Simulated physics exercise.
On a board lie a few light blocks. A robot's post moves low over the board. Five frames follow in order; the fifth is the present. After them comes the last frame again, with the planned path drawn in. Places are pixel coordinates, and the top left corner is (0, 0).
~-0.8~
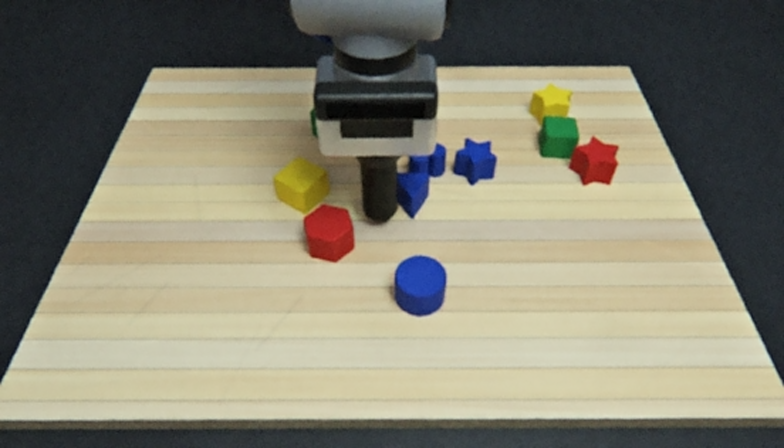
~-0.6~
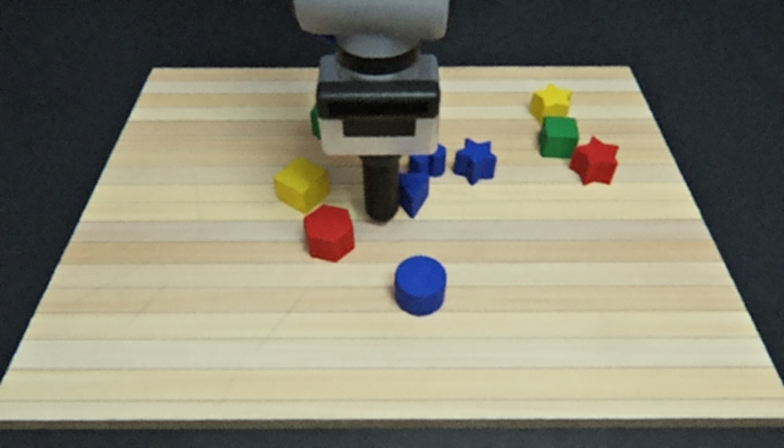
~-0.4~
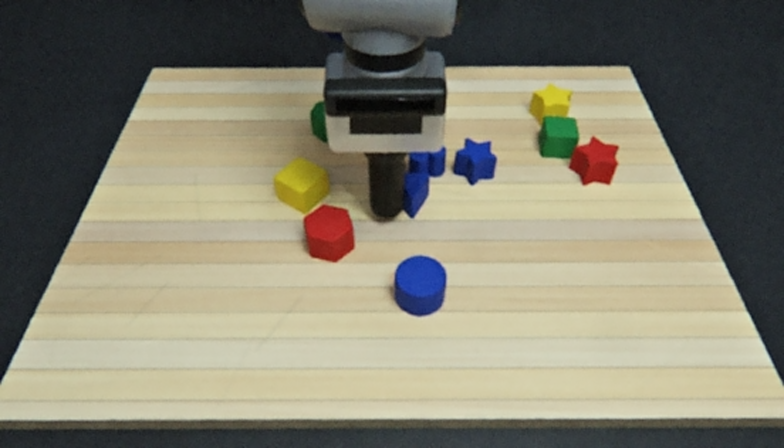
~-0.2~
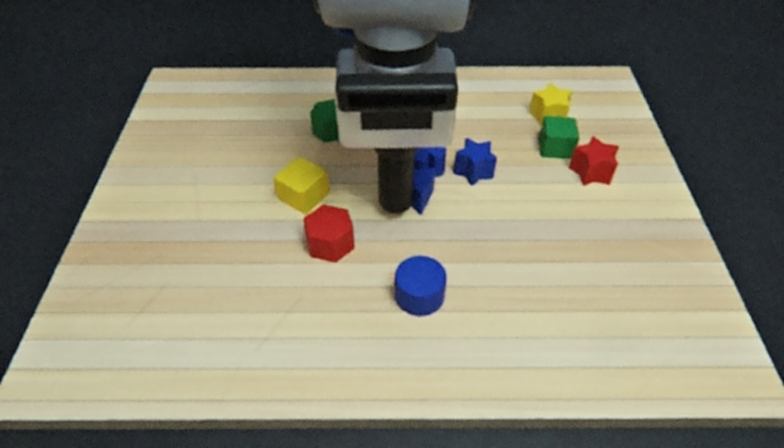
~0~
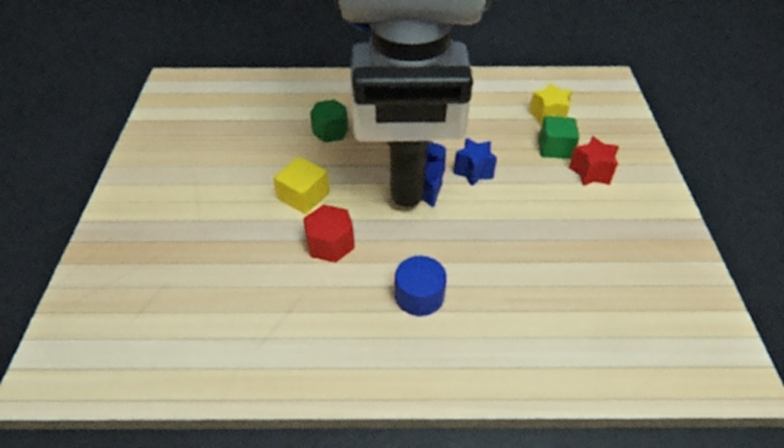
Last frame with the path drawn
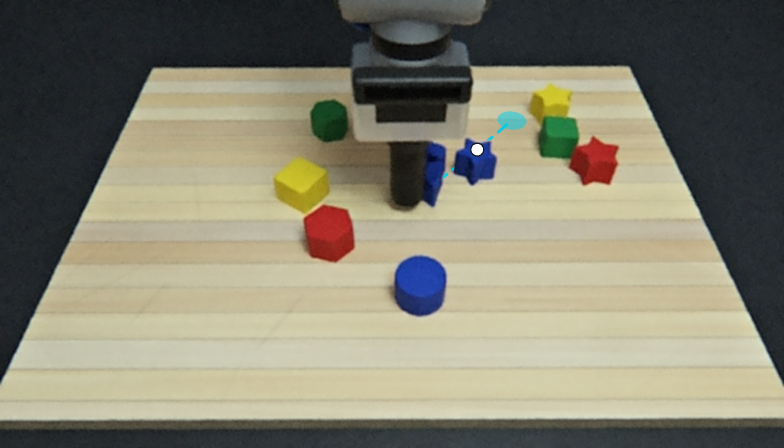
On a wooden board, a robot's dark post slides slightly right and away, nudging a blue triangular block among other colourful blocks.
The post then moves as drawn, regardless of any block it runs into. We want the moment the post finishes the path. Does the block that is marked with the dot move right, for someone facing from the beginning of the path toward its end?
Going by the path, yes.
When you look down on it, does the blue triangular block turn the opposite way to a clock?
Final answer: Yes.
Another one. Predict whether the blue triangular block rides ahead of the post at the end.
Expect to find it ahead of the post.
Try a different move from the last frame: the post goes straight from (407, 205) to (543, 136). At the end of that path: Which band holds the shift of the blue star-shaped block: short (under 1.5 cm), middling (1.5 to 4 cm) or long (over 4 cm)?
Band: Over 4 cm.
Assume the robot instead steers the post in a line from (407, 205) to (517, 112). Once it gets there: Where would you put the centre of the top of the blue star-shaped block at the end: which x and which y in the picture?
At roughly (503, 142).
Drawn move, from (407, 205) to (512, 120); the dot is on the blue star-shaped block.
The first path, step by step. One third of the way, post at (448, 165); blue heart at (427, 135), turned 30° anticlockwise; blue triangular block at (464, 138), turned 20° anticlockwise; blue star-shaped block at (495, 144), turned 45° clockwise.
Two thirds of the way, post at (482, 137); blue heart at (427, 135), turned 30° anticlockwise; blue triangular block at (495, 110), turned 25° anticlockwise; blue star-shaped block at (517, 138).
At the end, post at (514, 111); blue heart at (427, 135), turned 30° anticlockwise; blue triangular block at (521, 84), turned 25° anticlockwise; blue star-shaped block at (518, 138), turned 125° clockwise; yellow star-shaped block still.
